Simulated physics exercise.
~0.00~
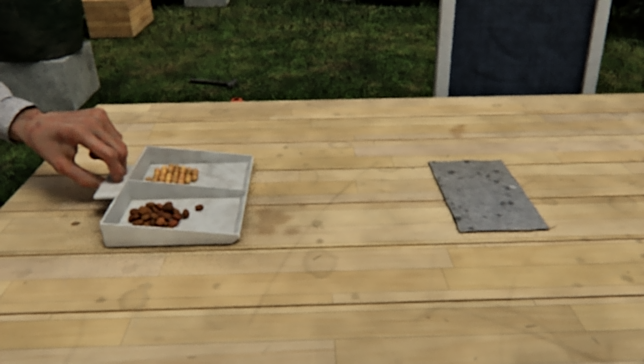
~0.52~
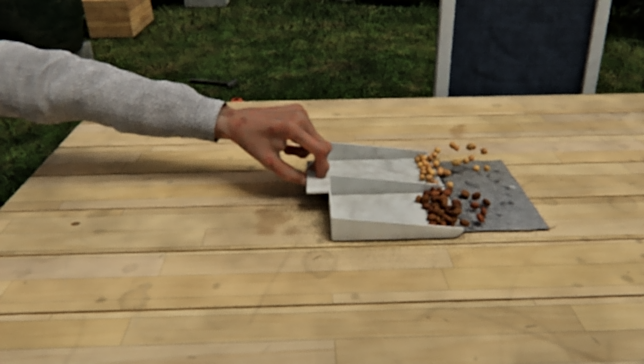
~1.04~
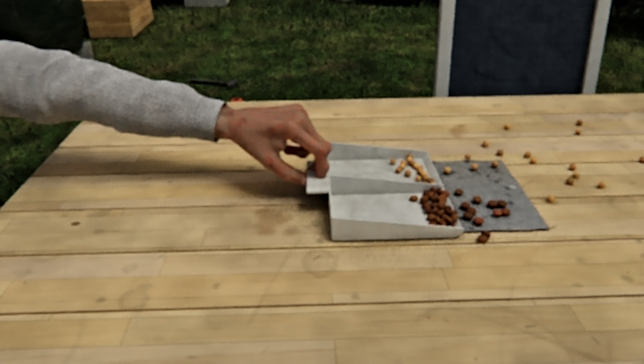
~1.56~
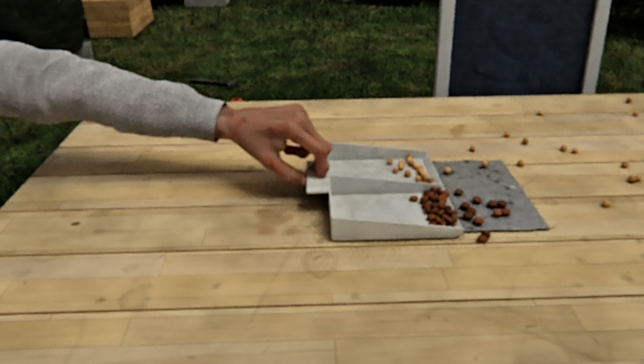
Hand sliding a divided tray right to a grey slab, brown and yellowish pieces spilling over its front, some scattering across planks.
